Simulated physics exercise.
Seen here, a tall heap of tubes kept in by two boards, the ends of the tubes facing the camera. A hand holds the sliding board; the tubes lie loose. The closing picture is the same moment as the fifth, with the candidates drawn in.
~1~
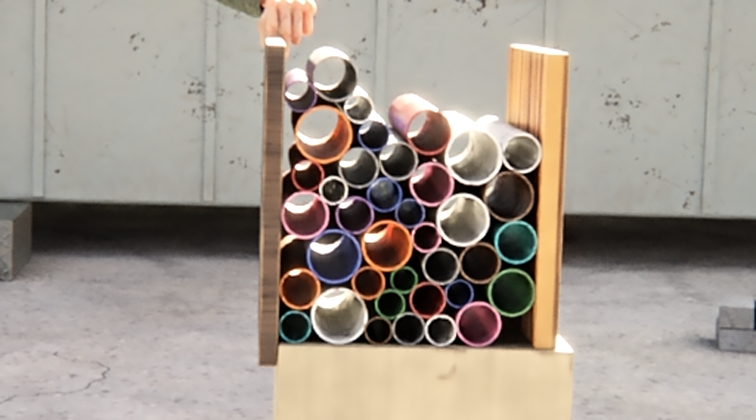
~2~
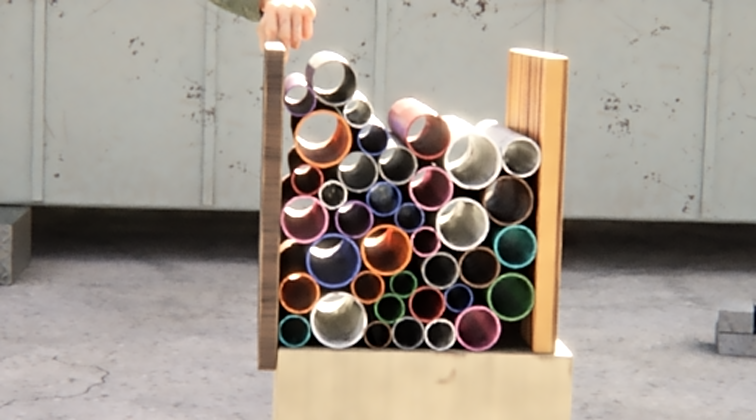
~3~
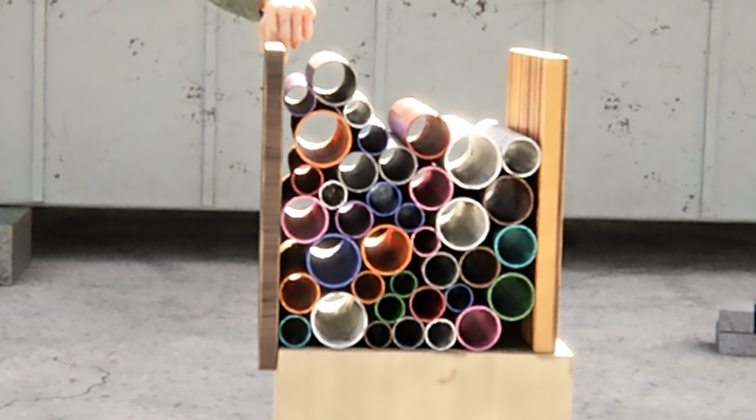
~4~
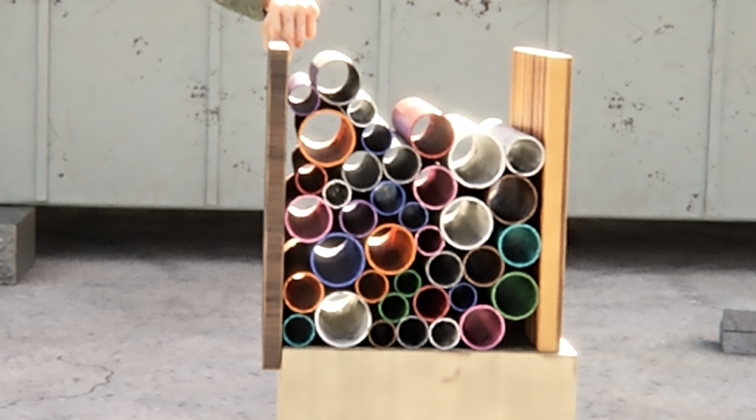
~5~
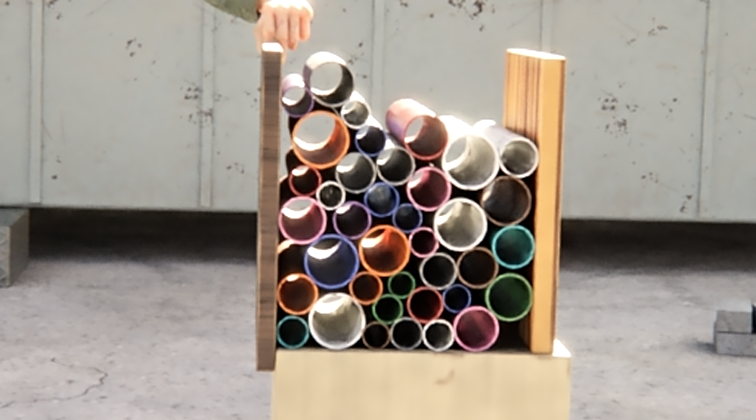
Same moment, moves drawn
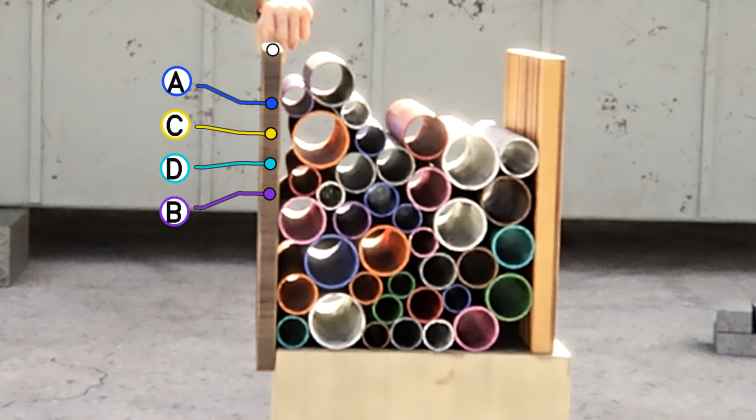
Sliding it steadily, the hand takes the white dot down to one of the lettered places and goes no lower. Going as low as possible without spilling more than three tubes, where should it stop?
At most to B.
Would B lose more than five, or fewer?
At B, fewer than five.
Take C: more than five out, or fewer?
At C, fewer than five.
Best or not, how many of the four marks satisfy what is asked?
Four of the four.
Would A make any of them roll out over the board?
No.
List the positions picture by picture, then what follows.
A grey tube (441, 266); a green tube (512, 293); a turquoise tube (516, 242), in the first frame.
A turquoise tube (516, 246); a grey tube (398, 165), in the second frame.
A white tube (359, 113); side board (270, 192), in the third frame.
A turquoise tube (299, 330); a pink tube (482, 327), in the fourth frame.
A red tube (425, 305); a grey tube (438, 271); a green tube (510, 297), in the fifth frame.
On the marked copy, A at (272, 103); B at (270, 194); C at (271, 134); D at (271, 164); the white dot at (273, 50).
Following B. Soon after the start, top of the board (281, 115).
Later, top of the board (279, 190).
In the end, top of the board (279, 194), two out over the board.
As for the rest, A none out over the board; C two out over the board; D two out over the board.
